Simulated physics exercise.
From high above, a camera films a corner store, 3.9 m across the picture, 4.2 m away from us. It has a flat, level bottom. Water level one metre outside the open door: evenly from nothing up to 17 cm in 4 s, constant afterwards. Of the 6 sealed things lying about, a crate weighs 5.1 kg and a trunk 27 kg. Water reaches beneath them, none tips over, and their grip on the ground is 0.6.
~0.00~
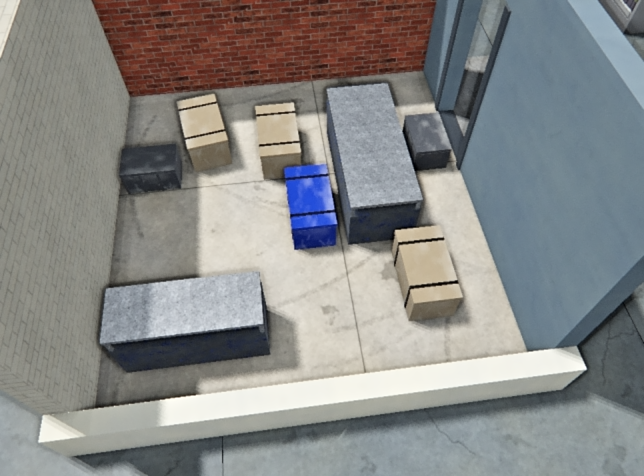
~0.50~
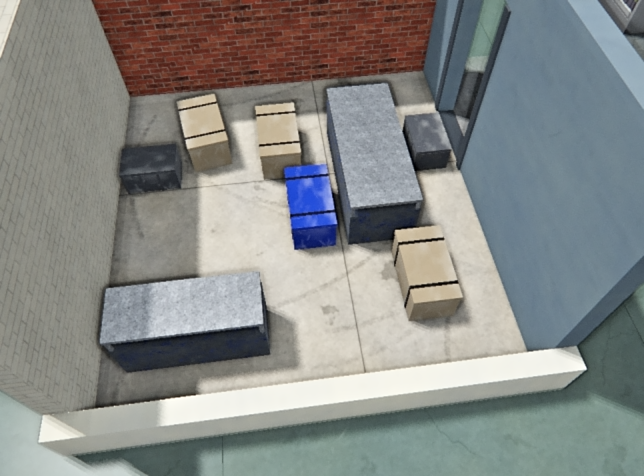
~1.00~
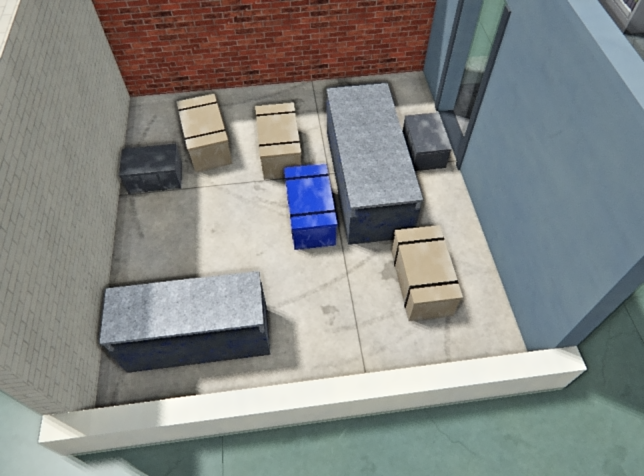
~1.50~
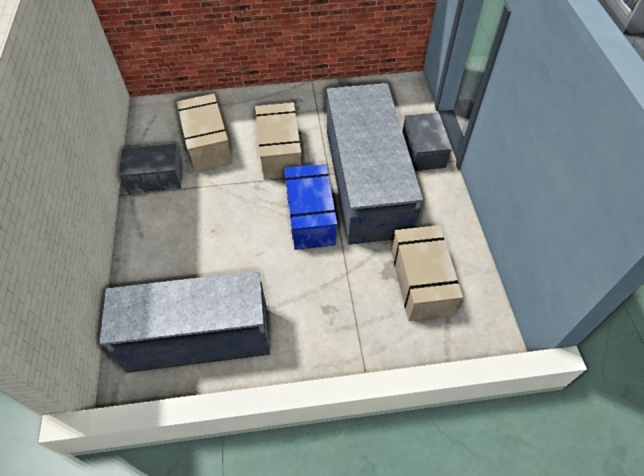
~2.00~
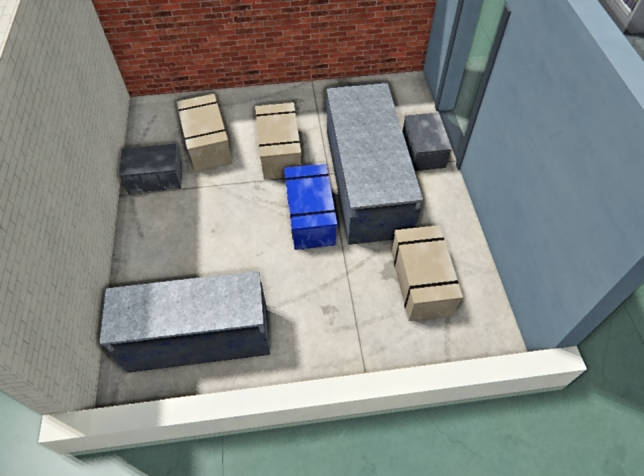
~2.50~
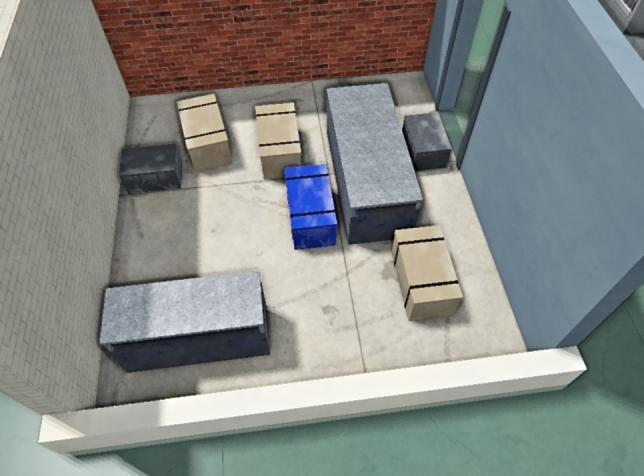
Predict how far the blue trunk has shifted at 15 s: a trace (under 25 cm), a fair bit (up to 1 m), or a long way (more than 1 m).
Stays near its spot.
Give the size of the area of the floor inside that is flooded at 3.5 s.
I'd put it close to 1.5 m2.
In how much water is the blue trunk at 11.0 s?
About 3 cm.
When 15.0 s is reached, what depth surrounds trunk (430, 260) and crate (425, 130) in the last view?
I'd put it at 8 cm and 8 cm respectively.
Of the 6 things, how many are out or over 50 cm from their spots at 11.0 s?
The number comes to 2.
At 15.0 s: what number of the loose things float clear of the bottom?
4 at that moment.
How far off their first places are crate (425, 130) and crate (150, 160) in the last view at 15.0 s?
Shifts: 250 cm / 150 cm.
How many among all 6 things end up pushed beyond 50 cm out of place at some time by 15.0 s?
Answer: 2.
After 3.5 s the blue trunk is near (310, 195), 0.0 m from its start, aground; 0 afloat.
After 6.8 s the blue trunk is near (310, 195), 0.0 m from its start, aground; 1 afloat.
After 11.0 s the blue trunk is near (310, 195), 0.0 m from its start, aground; 2 afloat.
After 15.0 s the blue trunk is near (312, 191), 0.1 m from its start, afloat; 4 afloat.
